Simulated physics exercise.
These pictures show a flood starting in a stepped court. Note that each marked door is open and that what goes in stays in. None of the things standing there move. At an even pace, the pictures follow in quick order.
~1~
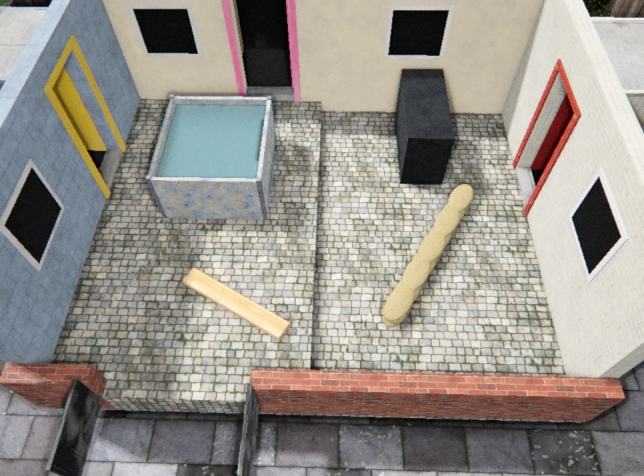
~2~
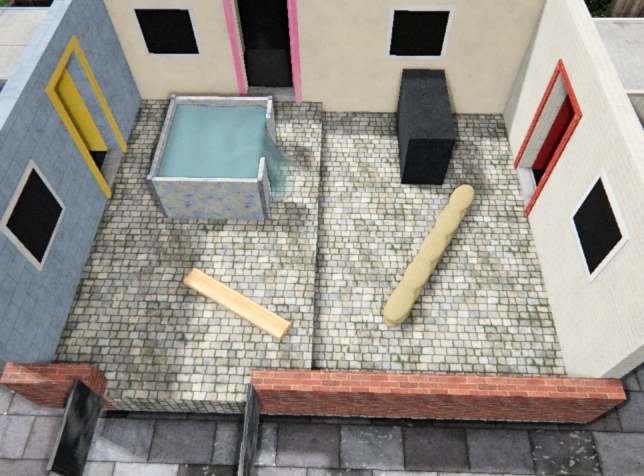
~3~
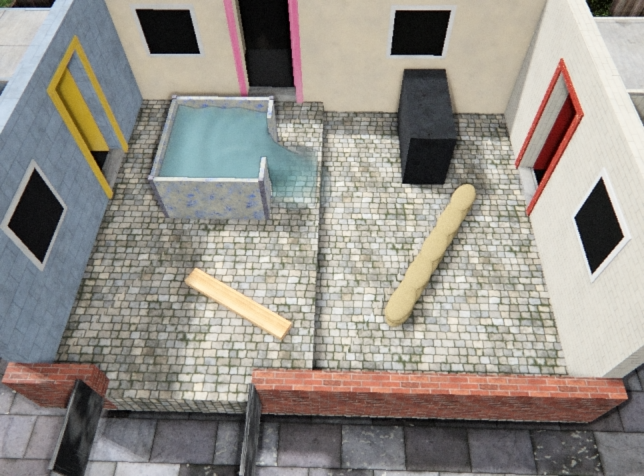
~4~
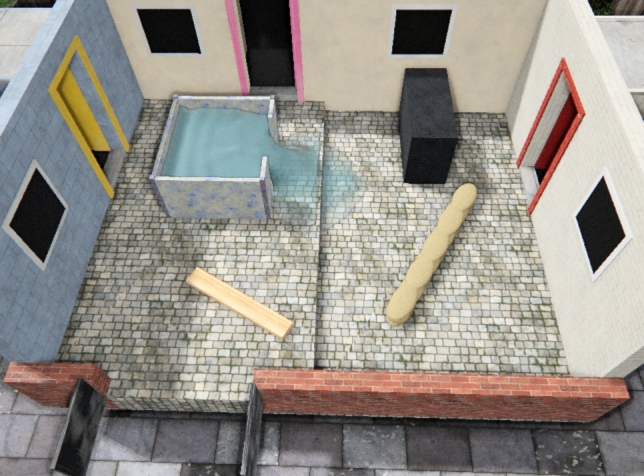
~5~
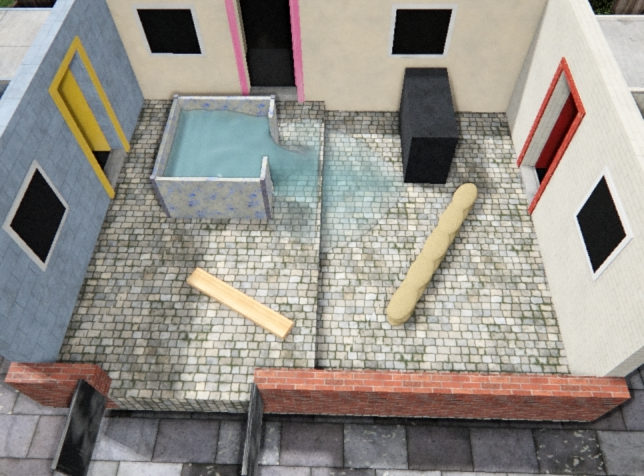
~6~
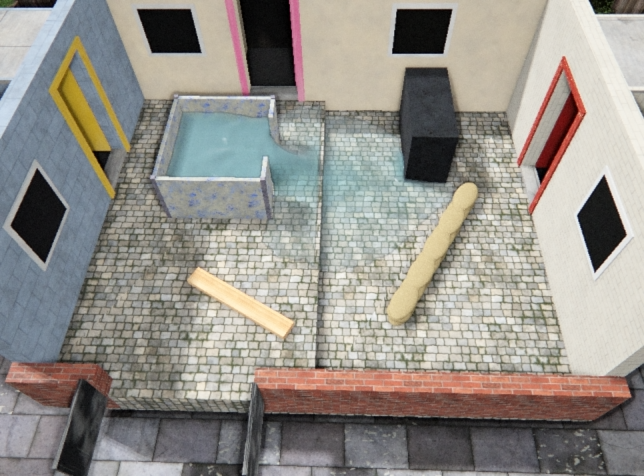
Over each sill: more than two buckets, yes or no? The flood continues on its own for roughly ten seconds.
Pink door: No, not more; red door: Yes, more; yellow door: No, not more.
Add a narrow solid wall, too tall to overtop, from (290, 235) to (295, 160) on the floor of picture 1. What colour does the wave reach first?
I'd say the pink door.
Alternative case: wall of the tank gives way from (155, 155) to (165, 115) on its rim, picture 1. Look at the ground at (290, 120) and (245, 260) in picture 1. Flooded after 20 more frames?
The first spot is swamped, the second spared.
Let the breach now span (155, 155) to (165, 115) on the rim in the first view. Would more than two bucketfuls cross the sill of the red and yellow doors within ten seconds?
The red door stays within the limit, the yellow door overflows the limit.
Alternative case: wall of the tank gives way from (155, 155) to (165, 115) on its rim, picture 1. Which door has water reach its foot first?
I'd say the yellow door.
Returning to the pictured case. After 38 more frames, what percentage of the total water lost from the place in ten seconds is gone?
About 50 %.
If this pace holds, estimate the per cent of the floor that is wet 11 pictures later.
Around 35 percent of it.
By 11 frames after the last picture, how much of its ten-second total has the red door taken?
Estimate: Some 5 per cent.
A moment on, water covers 25 % of the floor; the pink door wet at the sill, nothing in, the red door wet at the sill, nothing in, the yellow door not reached.
Next, water covers 35 % of the floor; the pink door wet at the sill, nothing in, the red door under two buckets in, the yellow door not reached.
Then, water covers 40 % of the floor; the pink door wet at the sill, nothing in, the red door under two buckets in, the yellow door not reached.
Later, water covers 50 % of the floor; the pink door wet at the sill, nothing in, the red door over two buckets in, the yellow door not reached.
In the end, water covers 50 % of the floor; the pink door wet at the sill, nothing in, the red door far over two buckets in, the yellow door not reached.
